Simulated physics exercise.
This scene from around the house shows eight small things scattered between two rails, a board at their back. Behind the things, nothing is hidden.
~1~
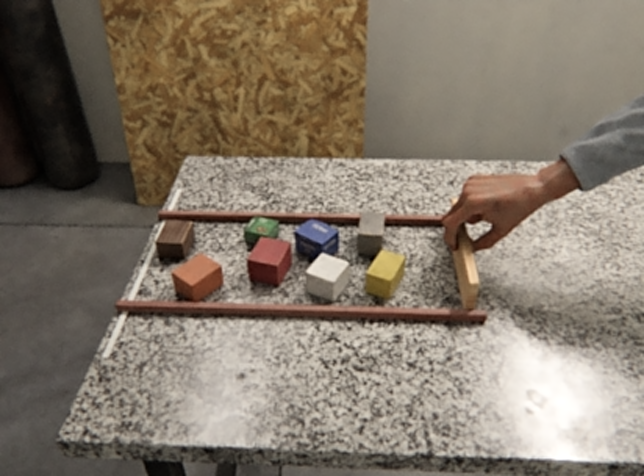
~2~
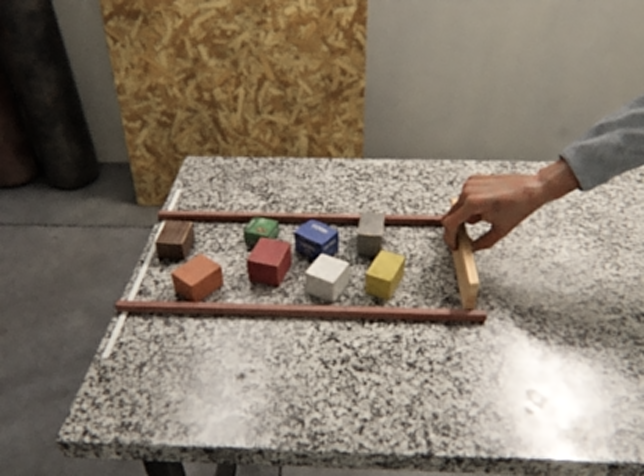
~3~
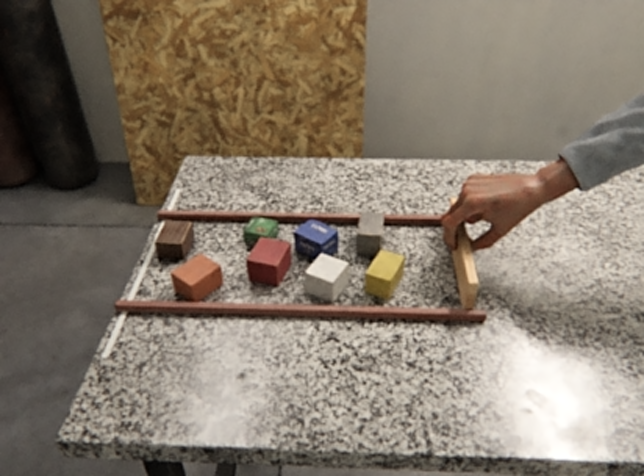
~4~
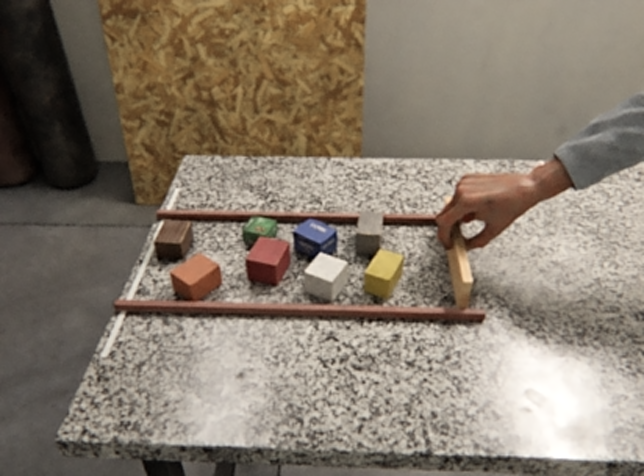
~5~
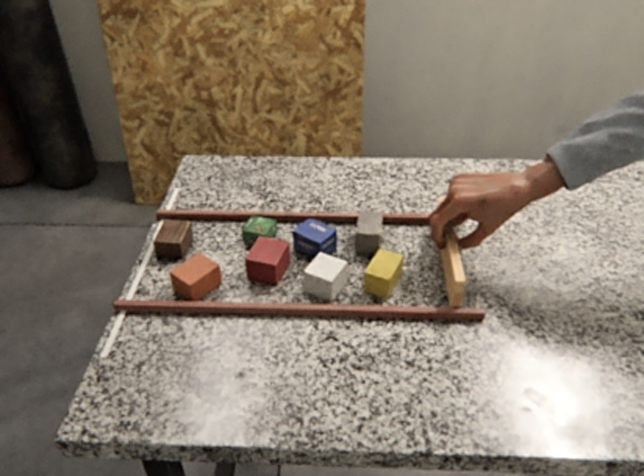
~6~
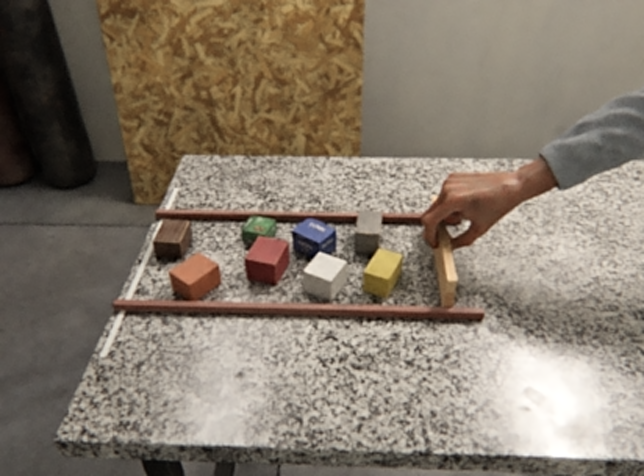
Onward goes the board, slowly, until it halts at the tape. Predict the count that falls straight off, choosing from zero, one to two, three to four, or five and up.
Those that leave the table: Five at the least.
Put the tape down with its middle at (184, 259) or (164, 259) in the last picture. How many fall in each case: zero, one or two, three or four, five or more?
The falls would be either three or four; more than four.
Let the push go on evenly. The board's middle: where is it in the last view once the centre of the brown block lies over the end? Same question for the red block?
Near (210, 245) in the first case, near (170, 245) in the other.
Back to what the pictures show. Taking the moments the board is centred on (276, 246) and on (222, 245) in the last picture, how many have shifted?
Counts: 7, 8.
Early on, none off yet; brown block at rest near (173, 239); orange block at rest near (196, 277); green box at rest near (259, 231).
A while later, none off yet; brown block at rest near (171, 240); orange block travelled about its own width near (162, 277); green box travelled well along near (180, 222).
Finally, the number that fall off is five or more; lost, yellow block, grey block, white block, blue box, red block, green box, orange block and brown block.
